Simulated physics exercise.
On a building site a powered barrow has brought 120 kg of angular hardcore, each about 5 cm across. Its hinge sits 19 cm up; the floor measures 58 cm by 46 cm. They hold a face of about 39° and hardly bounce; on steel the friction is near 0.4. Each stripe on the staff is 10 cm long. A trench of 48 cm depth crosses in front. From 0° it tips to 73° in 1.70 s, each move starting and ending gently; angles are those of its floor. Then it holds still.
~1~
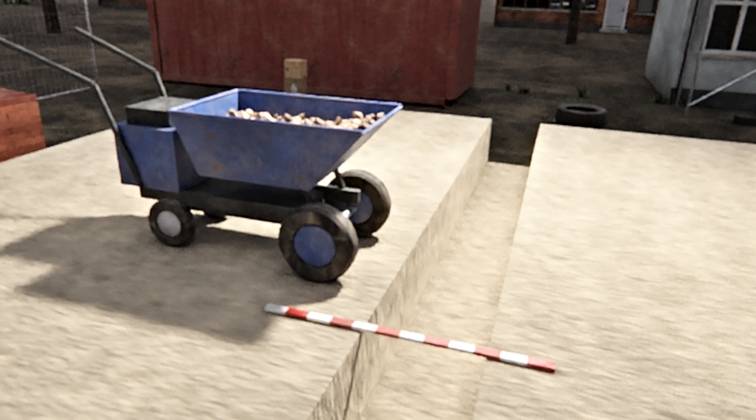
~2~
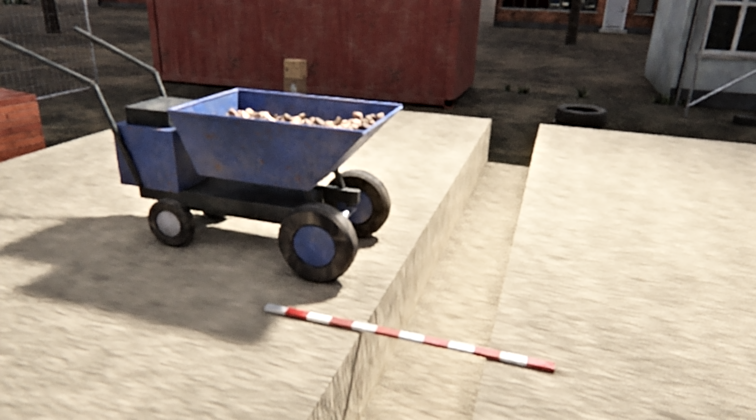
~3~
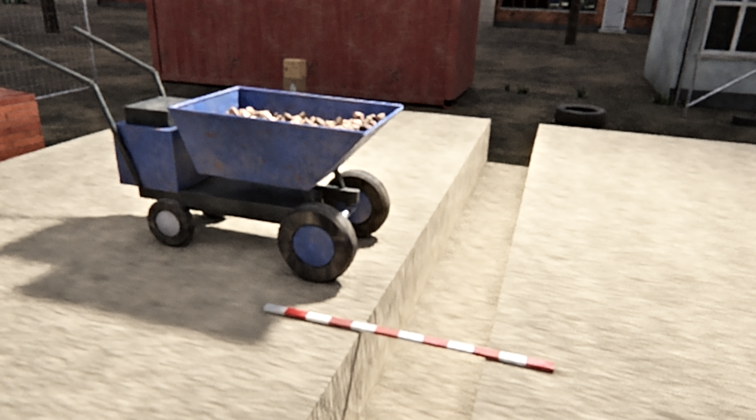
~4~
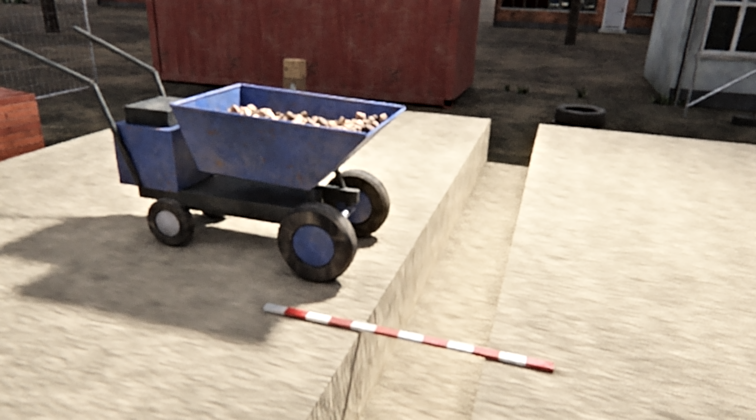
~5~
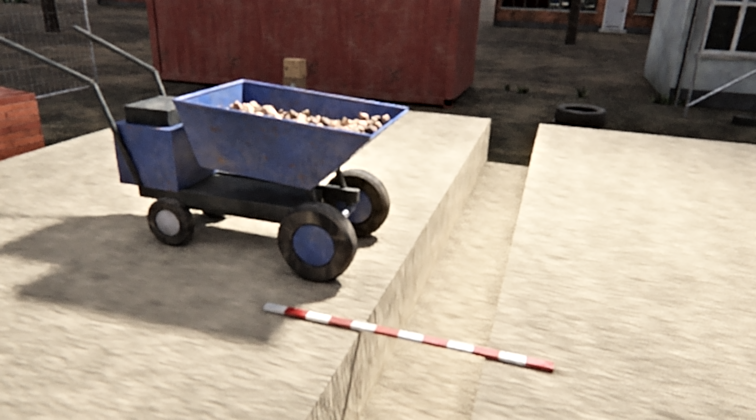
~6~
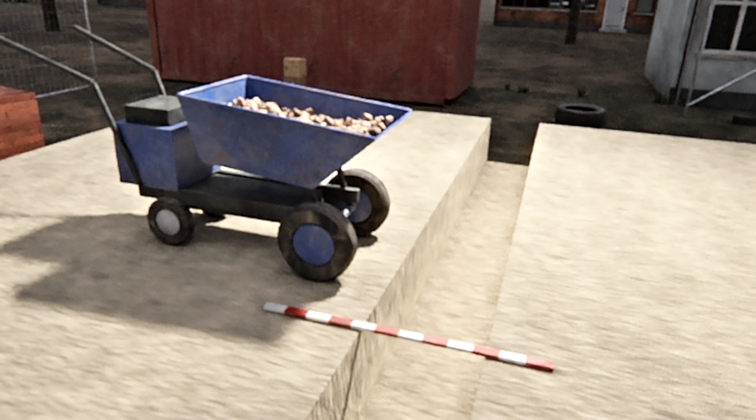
In the video, a blue powered barrow loaded with stones stands on pale ground beside a trench, a red-and-white staff lying in front; its tray starts level, then slowly tilts slightly toward the right, the rear edge rising.
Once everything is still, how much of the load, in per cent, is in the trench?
About 90 per cent.
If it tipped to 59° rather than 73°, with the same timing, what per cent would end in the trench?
Then about 40 per cent.
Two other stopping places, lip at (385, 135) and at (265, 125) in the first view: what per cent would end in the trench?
About 70 and 65 per cent.
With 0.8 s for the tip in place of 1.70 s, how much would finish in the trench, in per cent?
Then about 75 per cent.
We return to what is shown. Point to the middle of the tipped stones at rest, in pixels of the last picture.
Near (467, 347).
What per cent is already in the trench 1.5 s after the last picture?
Some 35 per cent.
Then, 1.0 s after the last picture the floor is at 61°, 100 % in the tray; the foremost stones are at (447, 220).
Then, 1.5 s after the last picture the floor is at 73°, 64 % in the tray, 34 % in the trench, 2 % past the trench; the foremost stones are at (523, 293).
Then, 1.9 s after the last picture the floor is at 73°, 25 % in the tray, 64 % in the trench, 10 % past the trench; the foremost stones are at (575, 296).
Then, 3.8 s after the last picture the floor is at 73°, 0 % in the tray, 90 % in the trench, 10 % past the trench; the foremost stones are at (586, 298).
